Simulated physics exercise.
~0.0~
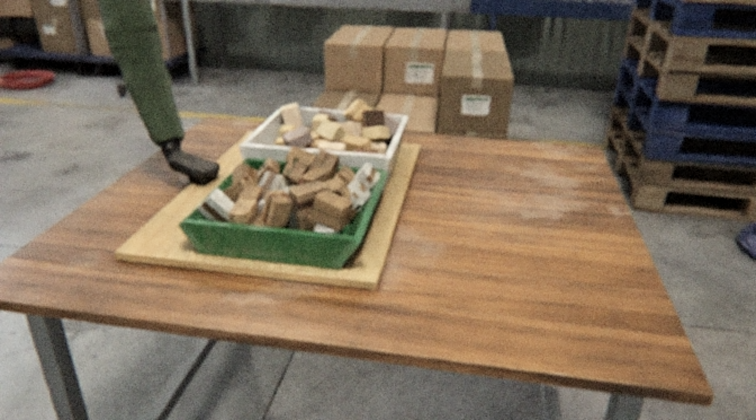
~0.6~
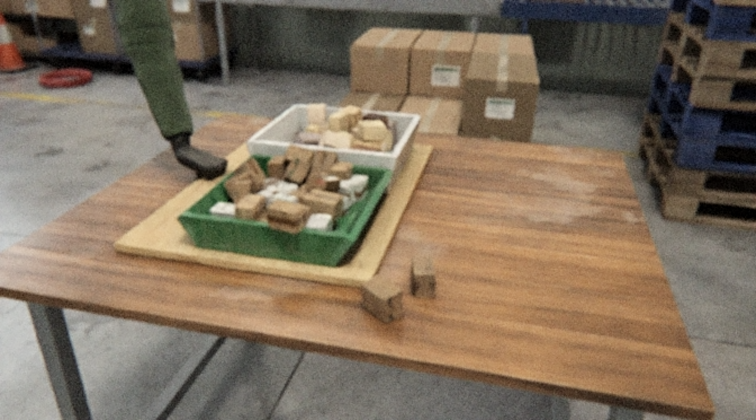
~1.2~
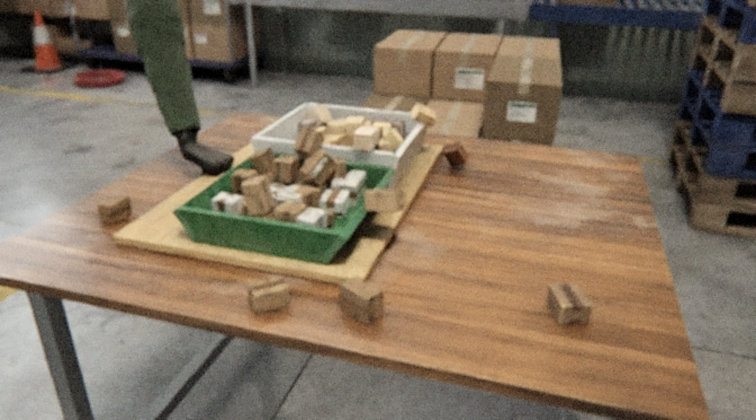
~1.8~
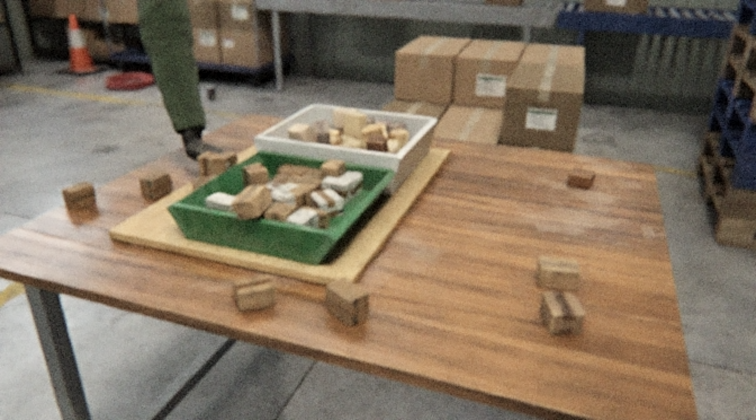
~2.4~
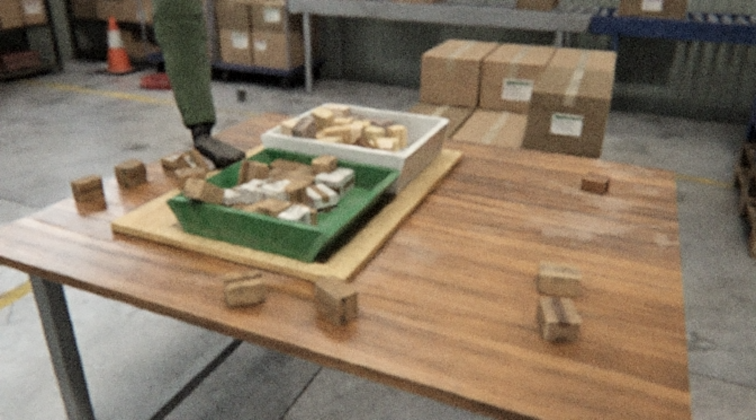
The clip opens on a wooden table where a white crate and a green crate, both heaped with small blocks and parcels, sit on a pale board beside a green-sleeved arm with a dark glove. As the board is shaken, the loads jostle and a couple of brown parcels land on the tabletop in front of the green crate. More pieces then scatter to the left, front and right, while others tumble above the crates. Another few gather near the glove at the left. Finally everything lies still, with both crates still well filled and several pieces strewn around the table.
